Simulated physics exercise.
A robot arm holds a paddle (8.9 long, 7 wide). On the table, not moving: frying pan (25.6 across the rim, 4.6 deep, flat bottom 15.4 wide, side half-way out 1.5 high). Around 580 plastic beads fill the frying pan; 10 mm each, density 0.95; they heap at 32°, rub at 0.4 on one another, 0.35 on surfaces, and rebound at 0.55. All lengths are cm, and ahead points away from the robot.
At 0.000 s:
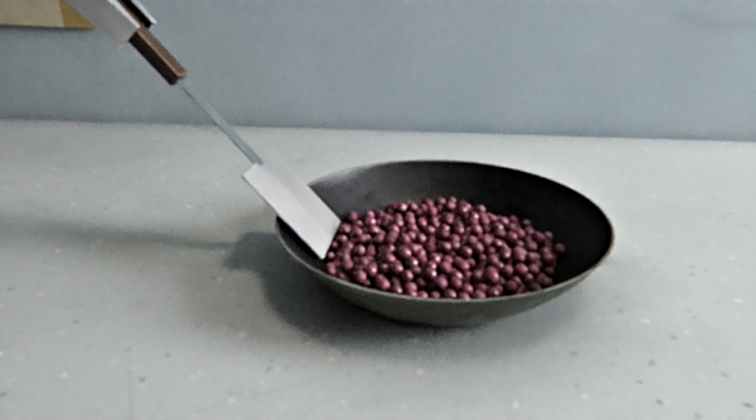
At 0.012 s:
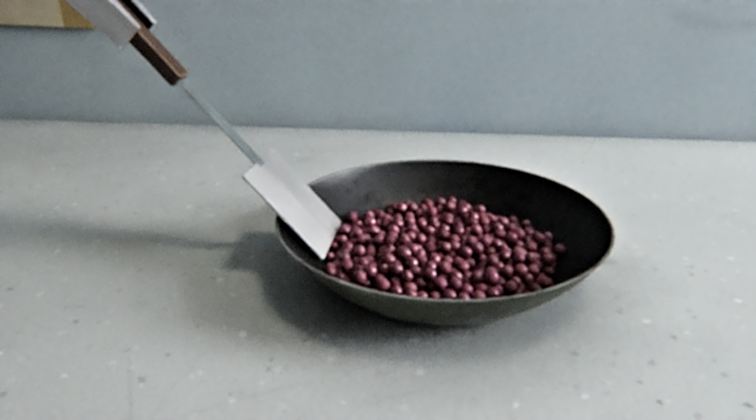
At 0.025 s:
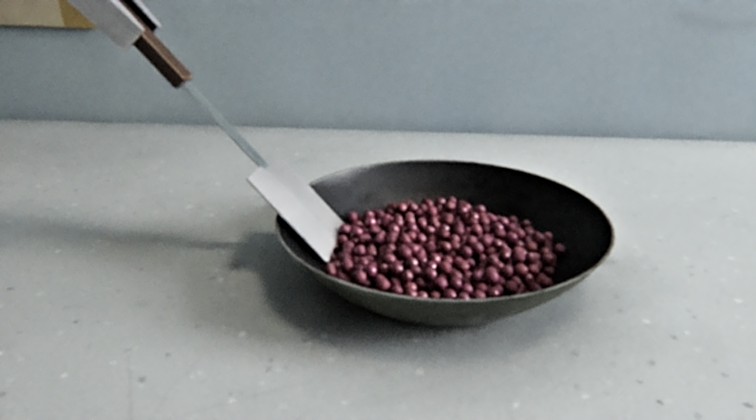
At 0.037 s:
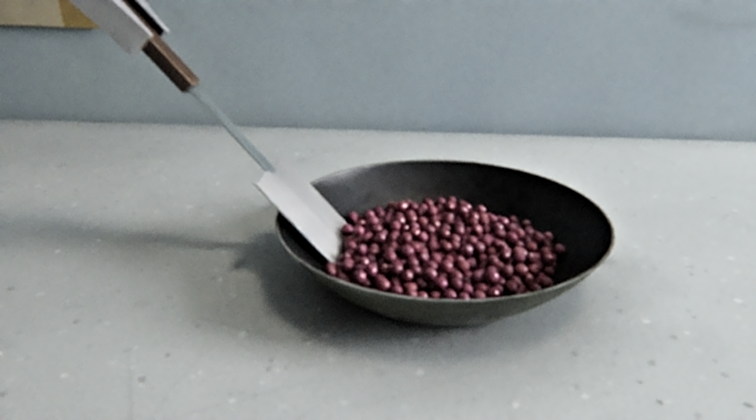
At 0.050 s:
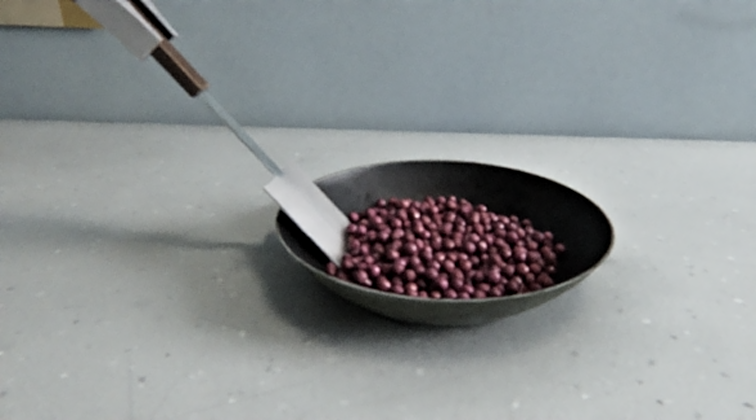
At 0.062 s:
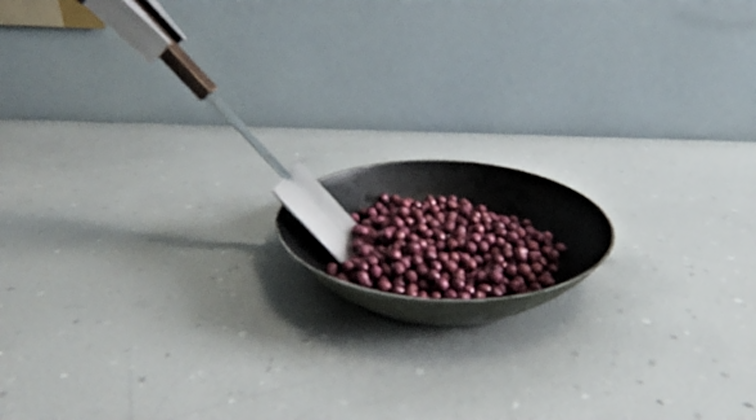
A robot arm reaches in from the upper left over a pale grey speckled tabletop with a blue-grey wall behind, seen from slightly above by a still camera. Its brown and metal end holds a flat whitish paddle against the left side of a dark frying pan filled with glossy purple-red beads. The tilted paddle slides slightly rightward, nudging nearby beads, while the pan stays put.
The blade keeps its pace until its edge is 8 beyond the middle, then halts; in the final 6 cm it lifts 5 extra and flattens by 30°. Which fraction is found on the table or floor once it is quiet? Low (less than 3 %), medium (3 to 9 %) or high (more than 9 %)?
A medium share, 3 to 9 %, ends on the table or floor.
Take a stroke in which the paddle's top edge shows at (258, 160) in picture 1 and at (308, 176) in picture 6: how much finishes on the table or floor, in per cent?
Some 15 per cent.
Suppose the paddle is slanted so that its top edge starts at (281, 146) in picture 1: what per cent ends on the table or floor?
About 5 per cent.
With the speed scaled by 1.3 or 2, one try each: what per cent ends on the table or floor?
Some 10 and 15 per cent.
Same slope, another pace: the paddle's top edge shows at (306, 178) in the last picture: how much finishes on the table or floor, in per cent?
Some 10 per cent.
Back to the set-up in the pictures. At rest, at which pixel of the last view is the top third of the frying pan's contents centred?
Near (534, 241).
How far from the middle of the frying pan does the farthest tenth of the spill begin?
About 40 cm.
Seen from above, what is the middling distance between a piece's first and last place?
Some 2 cm.
After 0.16 s, sloping 49°, highest piece 4 above the table; 582 in the frying pan.
After 0.26 s, sloping 38°, highest piece 5 above the table; 582 in the frying pan.
After 0.51 s, sloping 19°, highest piece 6 above the table; 555 in the frying pan, 24 on the table or floor, 3 on the blade or in flight.
After 1.56 s, sloping 19°, highest piece 4 above the table; 555 in the frying pan, 27 on the table or floor.
In the end, 555 in the frying pan, 27 on the table or floor. That is 5 % on the table or floor.
